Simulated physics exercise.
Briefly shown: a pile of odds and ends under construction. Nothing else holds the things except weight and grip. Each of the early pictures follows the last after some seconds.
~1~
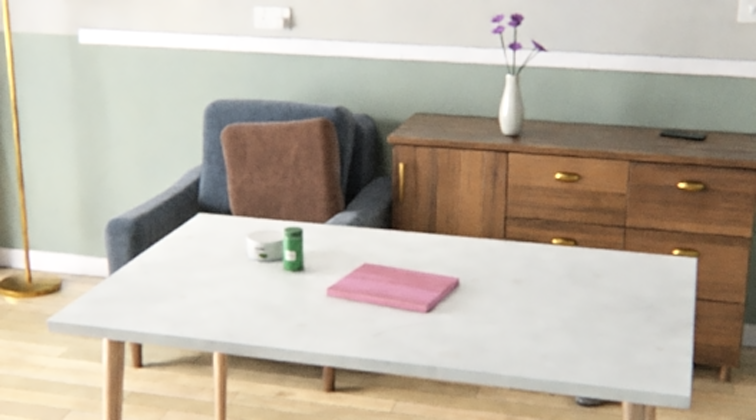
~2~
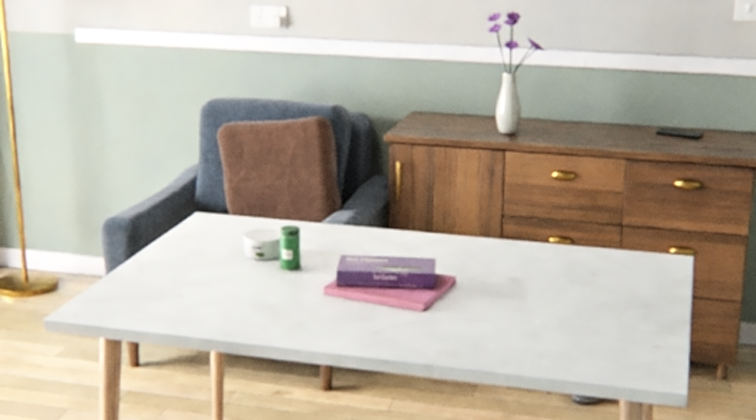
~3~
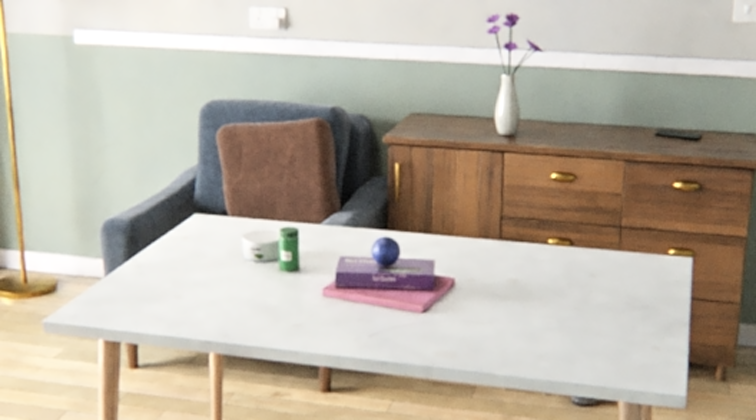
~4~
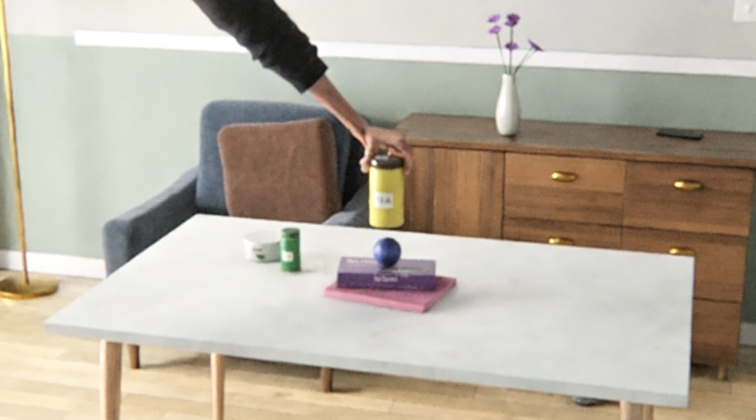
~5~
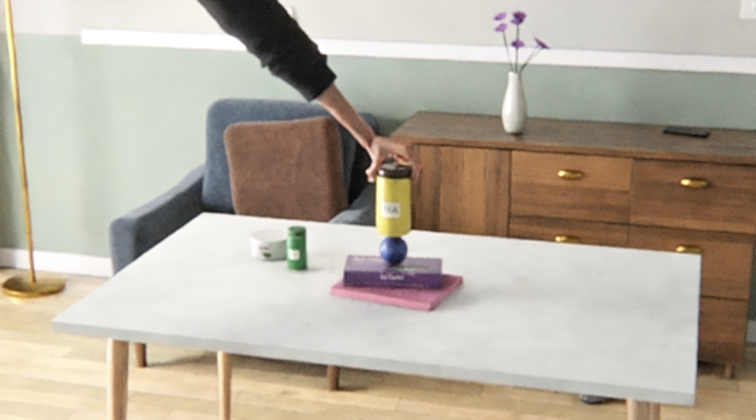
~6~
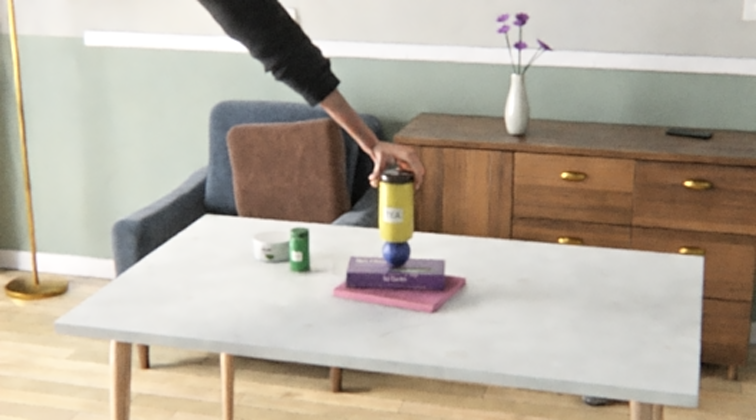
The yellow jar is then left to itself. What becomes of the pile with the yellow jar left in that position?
The pile topples over.
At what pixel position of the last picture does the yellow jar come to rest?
Look near (344, 315) in the final picture.
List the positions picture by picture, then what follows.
The last thing is not in view yet; green shaker (294, 249), in the first frame.
The last thing is not in view yet; white tub (264, 245), in the second frame.
The last thing is not in view yet; pink board (390, 287), in the third frame.
On its way; yellow jar (387, 191); purple packet (387, 273), in the fourth frame.
On its way; yellow jar (394, 200); blue ball (394, 250), in the fifth frame.
Set down, still held; yellow jar (397, 206); green shaker (300, 250), in the sixth frame.
Then, 1.20 s on from there, yellow jar turned 38° from how it was put near (408, 219).
Then, 1.40 s on from there, yellow jar now fallen.
Then, 2.10 s on from there, things are still on the move.
In the end, fallen, yellow jar; the other 5 unmoved. At the end, from the last picture's camera, yellow jar near (345, 315). The pile gives way.
